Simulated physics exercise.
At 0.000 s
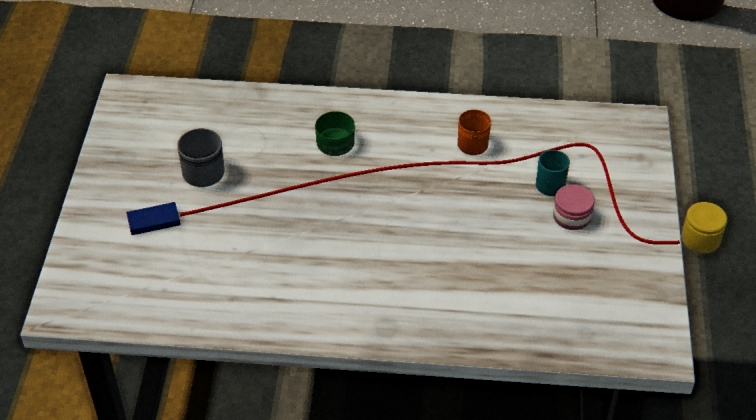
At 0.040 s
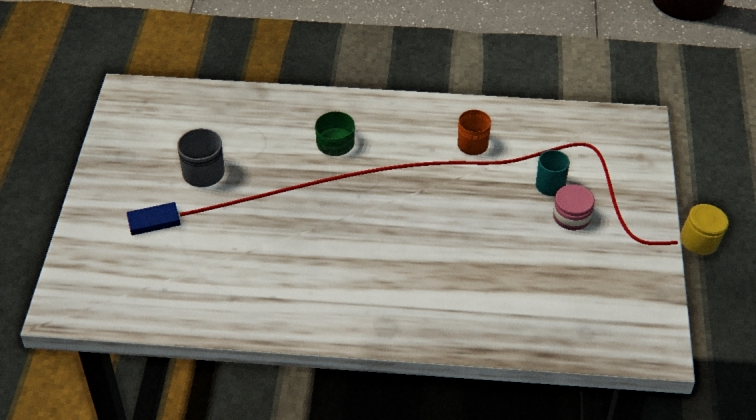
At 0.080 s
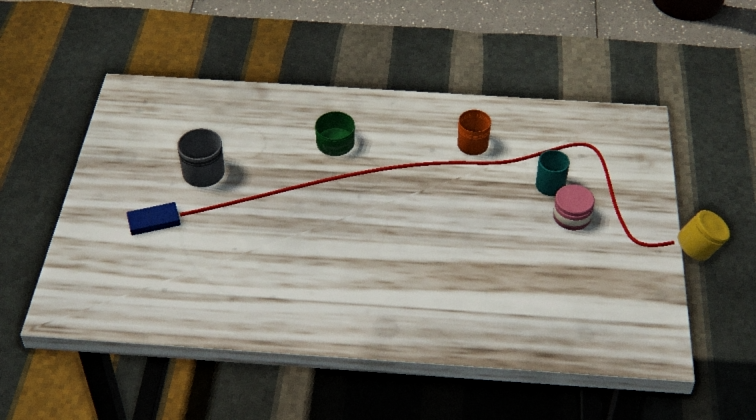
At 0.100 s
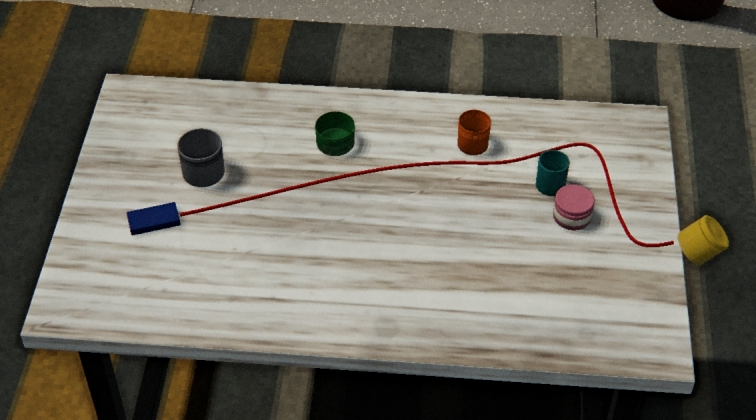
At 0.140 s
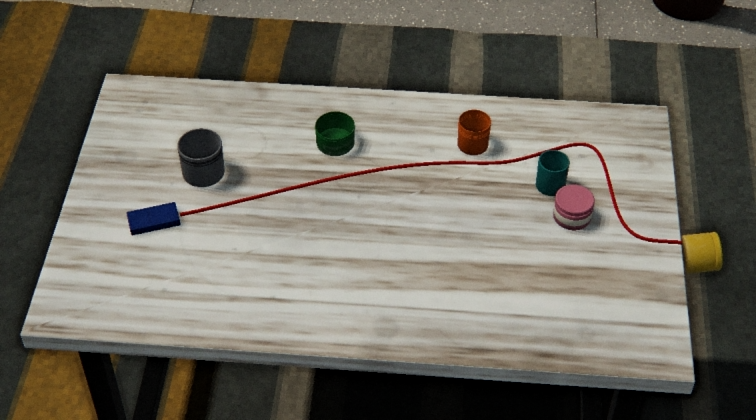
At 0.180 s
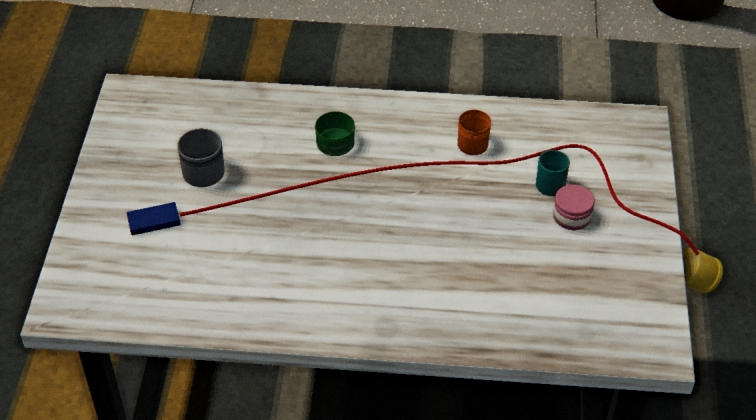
The yellow cylinder tips over beside the table's right edge and drops lower, drawing the red cable.
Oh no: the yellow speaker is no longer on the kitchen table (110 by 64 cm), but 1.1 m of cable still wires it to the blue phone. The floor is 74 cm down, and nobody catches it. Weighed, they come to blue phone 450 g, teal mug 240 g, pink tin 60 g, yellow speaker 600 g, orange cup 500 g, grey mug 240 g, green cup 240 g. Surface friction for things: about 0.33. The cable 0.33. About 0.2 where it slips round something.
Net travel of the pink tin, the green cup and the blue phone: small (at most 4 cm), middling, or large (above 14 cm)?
Pink tin - middling, green cup - small, blue phone - large.
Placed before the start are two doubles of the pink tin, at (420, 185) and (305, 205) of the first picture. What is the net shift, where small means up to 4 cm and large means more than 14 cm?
First one: A big shift; second one: A moderate shift.
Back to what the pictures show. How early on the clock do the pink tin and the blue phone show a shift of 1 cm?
Pink tin 0.32 s; blue phone 0.30 s, roughly.
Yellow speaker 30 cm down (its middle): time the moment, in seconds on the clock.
Roughly 0.38 s.
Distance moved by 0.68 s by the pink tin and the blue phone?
Shifts - pink tin 10 cm, blue phone 35 cm.
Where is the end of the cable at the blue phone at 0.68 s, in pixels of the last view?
(389, 206) or thereabouts.
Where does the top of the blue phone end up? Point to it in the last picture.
In the last view, the top sits at about (509, 200).
After 0.4 s, the cable's tail end at (257, 214); blue phone 14 cm off its start, pink tin 8 cm off its start, teal mug 12 cm off its start.
After 0.7 s, the cable's tail end at (389, 206); blue phone 37 cm off its start, pink tin 11 cm off its start, yellow speaker over the edge.
After 0.9 s, the cable's tail end at (513, 203); blue phone 59 cm off its start at (487, 200), pink tin 11 cm off its start at (597, 245), yellow speaker over the edge.
After 1.2 s, the cable's tail end at (534, 202); blue phone 63 cm off its start, pink tin 11 cm off its start, yellow speaker over the edge.
After 2.4 s, the cable's tail end at (534, 202); blue phone 63 cm off its start at (509, 200), pink tin 11 cm off its start at (597, 245), green cup 0 cm off its start at (335, 125), yellow speaker over the edge.
